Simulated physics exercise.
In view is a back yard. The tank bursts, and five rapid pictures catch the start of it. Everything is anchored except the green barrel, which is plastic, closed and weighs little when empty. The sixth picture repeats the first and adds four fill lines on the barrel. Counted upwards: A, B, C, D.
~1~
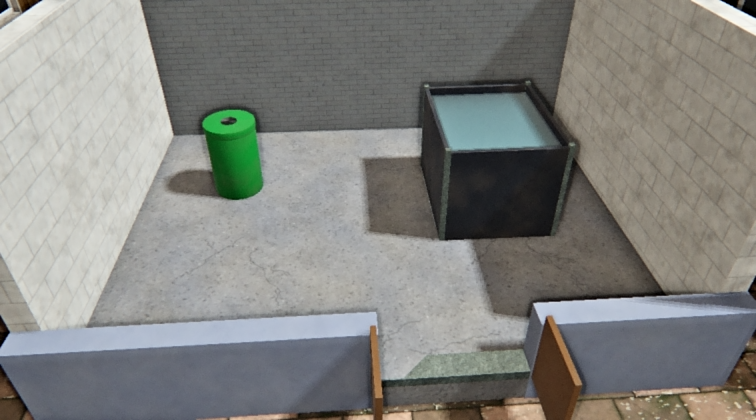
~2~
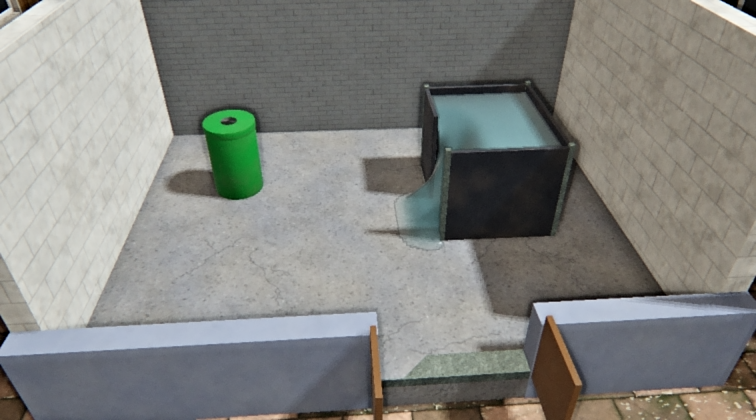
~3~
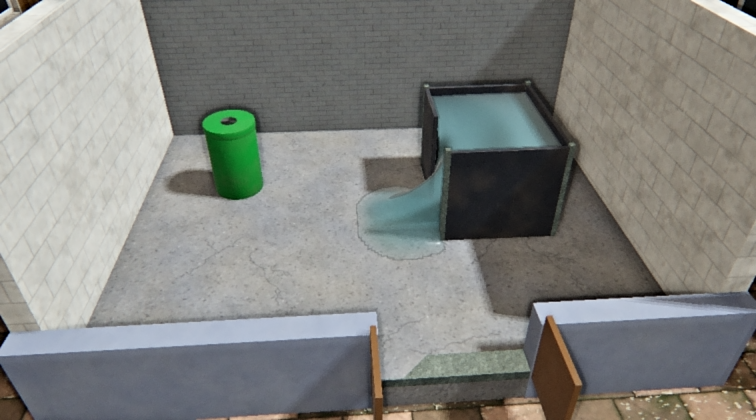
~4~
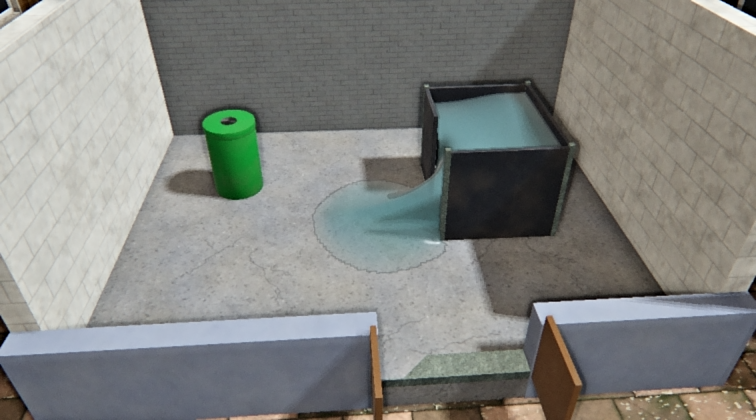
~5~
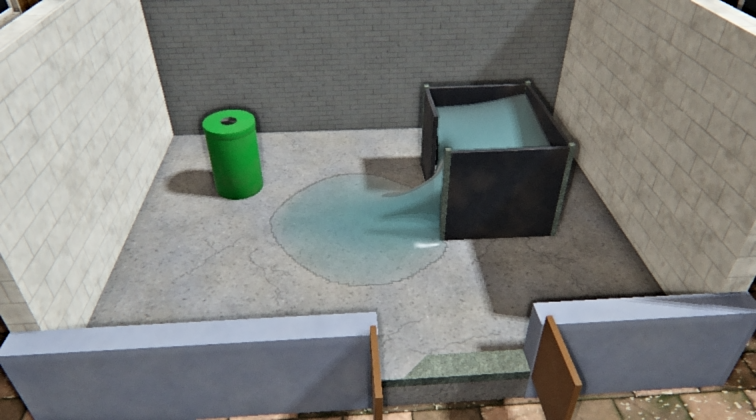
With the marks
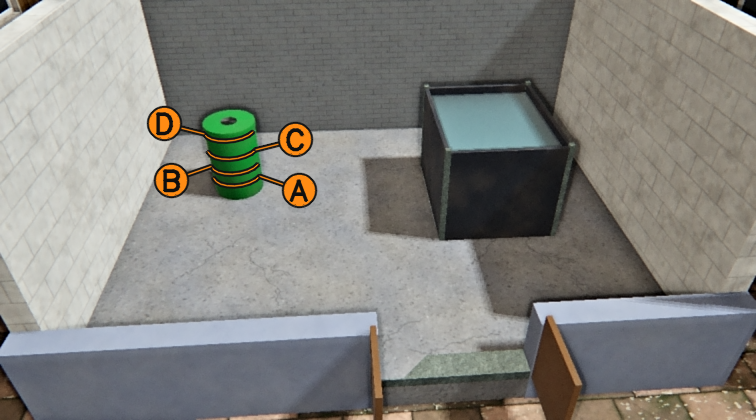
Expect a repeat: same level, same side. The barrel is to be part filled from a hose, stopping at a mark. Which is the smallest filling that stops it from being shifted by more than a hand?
The limit is B.
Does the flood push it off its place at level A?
Yes, it does.
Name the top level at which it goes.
Level A.
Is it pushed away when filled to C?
No, not at all.
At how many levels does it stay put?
Three of them.
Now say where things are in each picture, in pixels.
Lid of the green barrel at (228, 121); tank full, its middle at (491, 121); open gate at (455, 312).
Water covers 2 % of the ground and is seen nearest the barrel at (402, 206).
Water covers 5 % of the ground and is seen nearest the barrel at (369, 198).
Water covers 9 % of the ground and is seen nearest the barrel at (320, 213).
Lid of the green barrel at (228, 121); water covers 13 % of the ground and is seen nearest the barrel at (299, 195).
On the marked copy, A at (234, 186); B at (232, 174); C at (229, 159); D at (226, 141); from the bottom up A, B, C, D.
For level A, it is pushed about half its own width away.
For level B, it does not move.
For level C, it does not move.
For level D, it does not move.
